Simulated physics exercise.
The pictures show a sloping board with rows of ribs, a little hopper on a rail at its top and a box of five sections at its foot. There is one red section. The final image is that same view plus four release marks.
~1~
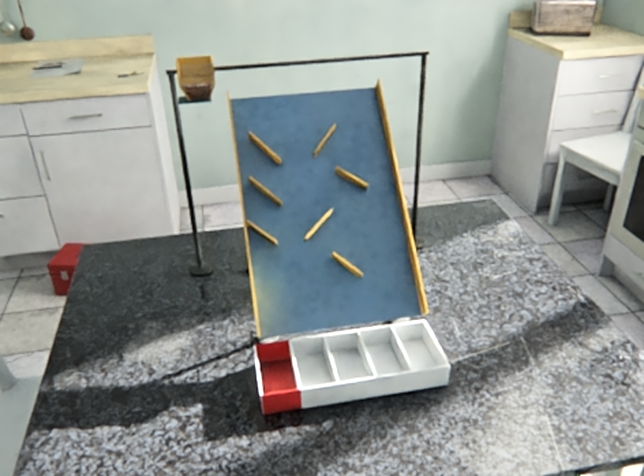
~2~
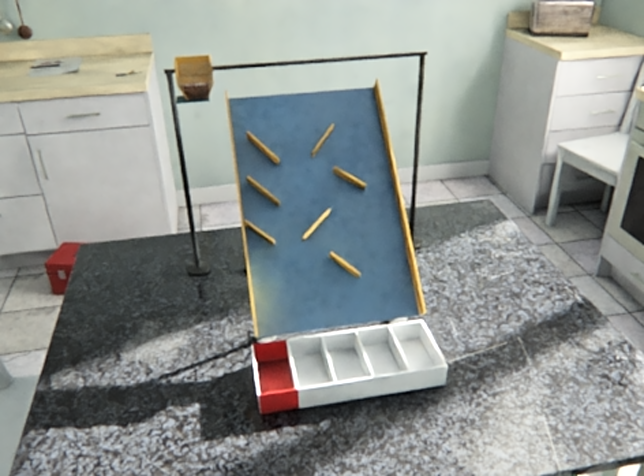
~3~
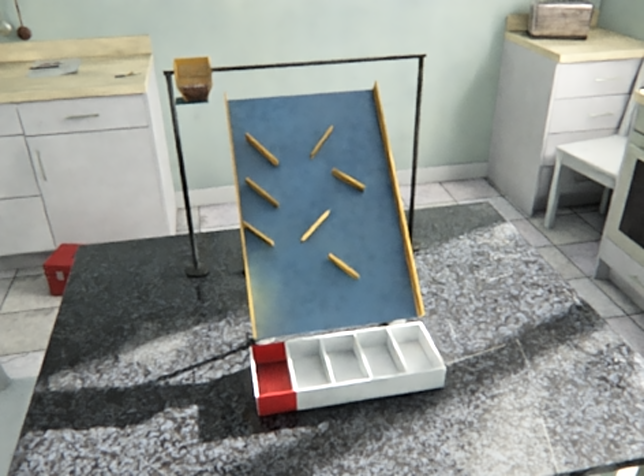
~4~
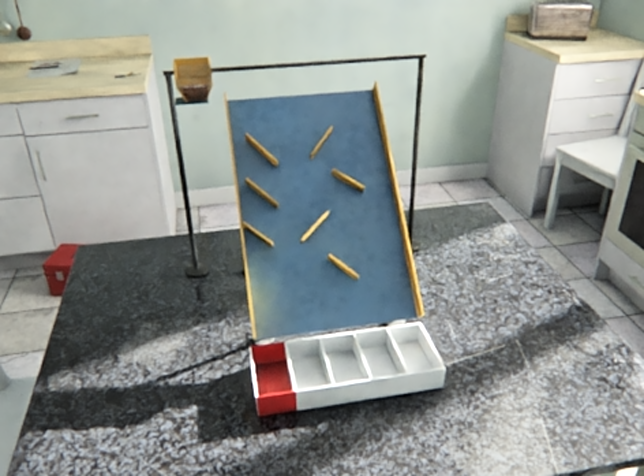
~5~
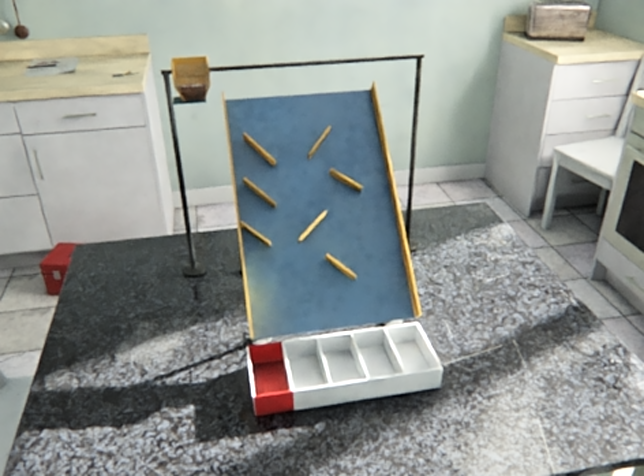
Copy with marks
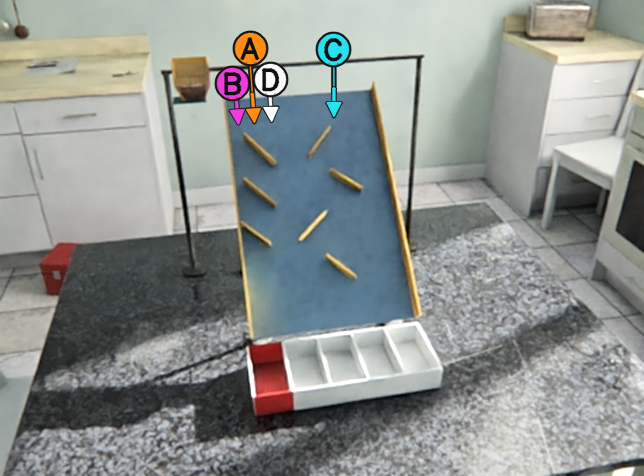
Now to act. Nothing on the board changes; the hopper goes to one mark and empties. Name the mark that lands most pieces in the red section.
D.
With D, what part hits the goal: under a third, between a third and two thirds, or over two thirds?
Over two thirds.
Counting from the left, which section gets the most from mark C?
It is the fifth one.
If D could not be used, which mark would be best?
That is mark A.
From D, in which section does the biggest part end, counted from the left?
The first from the left.
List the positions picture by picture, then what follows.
In the first picture, hopper (199, 91), cereal balls, door shut.
In the second picture, ribs (247, 132) to (279, 160), (313, 152) to (333, 124), (248, 176) to (280, 202).
In the third picture, ribs (333, 169) to (365, 187), (244, 222) to (273, 243), (302, 239) to (329, 211).
In the fourth picture, ribs (329, 254) to (359, 277).
In the fifth picture, red section (274, 402), number 1 of 5 from the left.
On the marked copy, mark A meets the board at (254, 117); mark B meets the board at (237, 118); mark C meets the board at (333, 111); mark D meets the board at (271, 116).
If A is chosen, roughly two thirds in the red section, roughly a quarter in other sections, just a few outside the box.
If B is chosen, roughly a quarter in the red section, the larger part in other sections.
If C is chosen, about a tenth in the red section, the larger part in other sections, about a tenth outside the box.
If D is chosen, almost all in the red section, about a tenth in other sections.
